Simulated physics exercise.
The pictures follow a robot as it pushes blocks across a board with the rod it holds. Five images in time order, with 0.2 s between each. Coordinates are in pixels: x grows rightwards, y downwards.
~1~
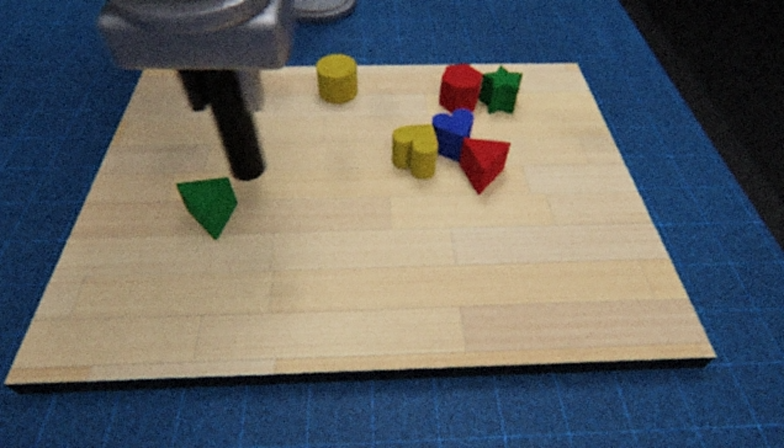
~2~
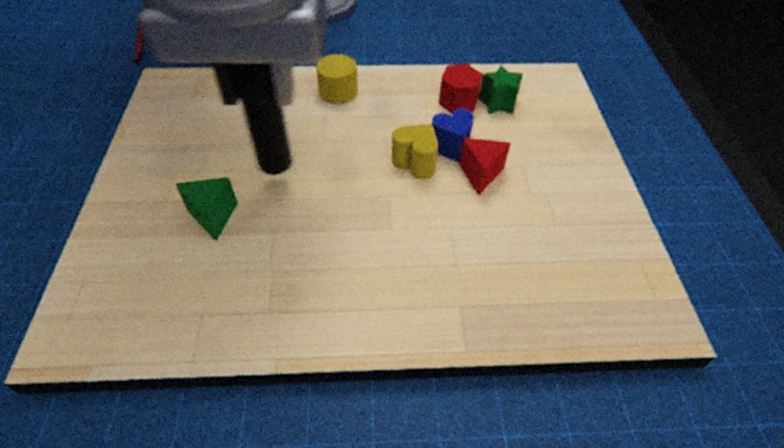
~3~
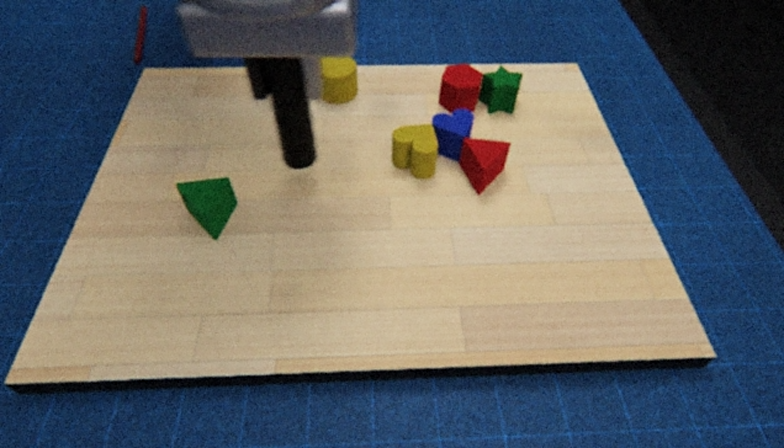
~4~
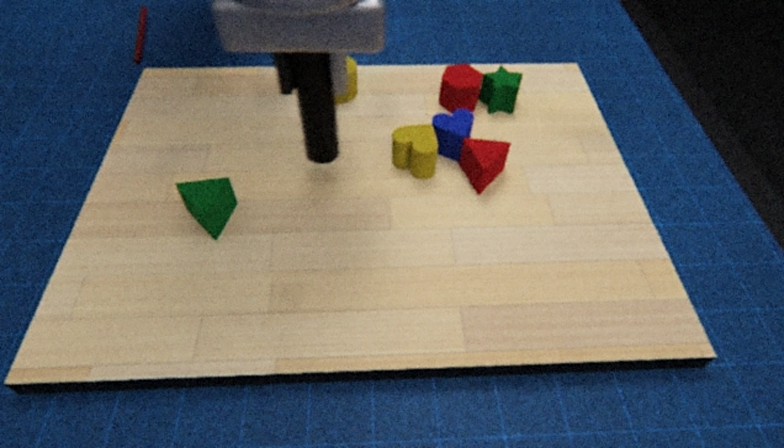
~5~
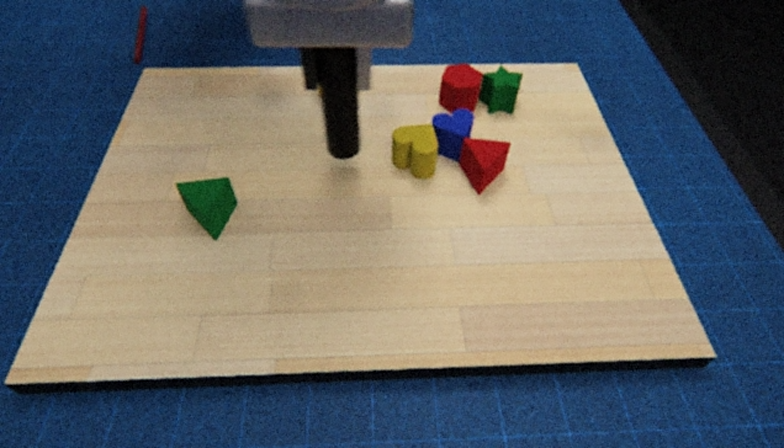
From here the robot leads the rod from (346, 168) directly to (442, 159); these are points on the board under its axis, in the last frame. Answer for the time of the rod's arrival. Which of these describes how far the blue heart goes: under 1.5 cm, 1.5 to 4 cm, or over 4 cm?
It falls in the over 4 cm band.
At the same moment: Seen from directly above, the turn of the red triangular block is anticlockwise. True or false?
False - the claim does not hold.
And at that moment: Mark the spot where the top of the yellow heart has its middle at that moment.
Near (484, 126).
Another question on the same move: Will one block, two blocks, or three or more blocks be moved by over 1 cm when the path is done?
Count: 3 or more.
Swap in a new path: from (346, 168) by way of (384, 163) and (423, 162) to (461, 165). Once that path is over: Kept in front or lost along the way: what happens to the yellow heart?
Still leading.
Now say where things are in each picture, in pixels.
In the first frame, rod tip (249, 169); block tops, yellow heart (418, 137); blue heart (455, 121); red triangular block (487, 149).
In the second frame, rod (276, 163); blocks unchanged.
In the third frame, rod (300, 158); blocks unchanged.
In the fourth frame, rod (323, 153); blocks unchanged.
In the fifth frame, rod (344, 148); yellow heart (418, 137); blue heart (455, 121); red triangular block (487, 149).
On the path given first. One third of the way, rod (379, 145); nothing pushed yet.
Two thirds of the way, rod (413, 142); yellow heart (453, 131); blue heart (475, 111), turned 20° clockwise; red triangular block (491, 147), turned 20° clockwise.
At the end, rod (445, 139); yellow heart (484, 126), turned 20° anticlockwise; blue heart (498, 103); red triangular block (513, 147), turned 80° clockwise.
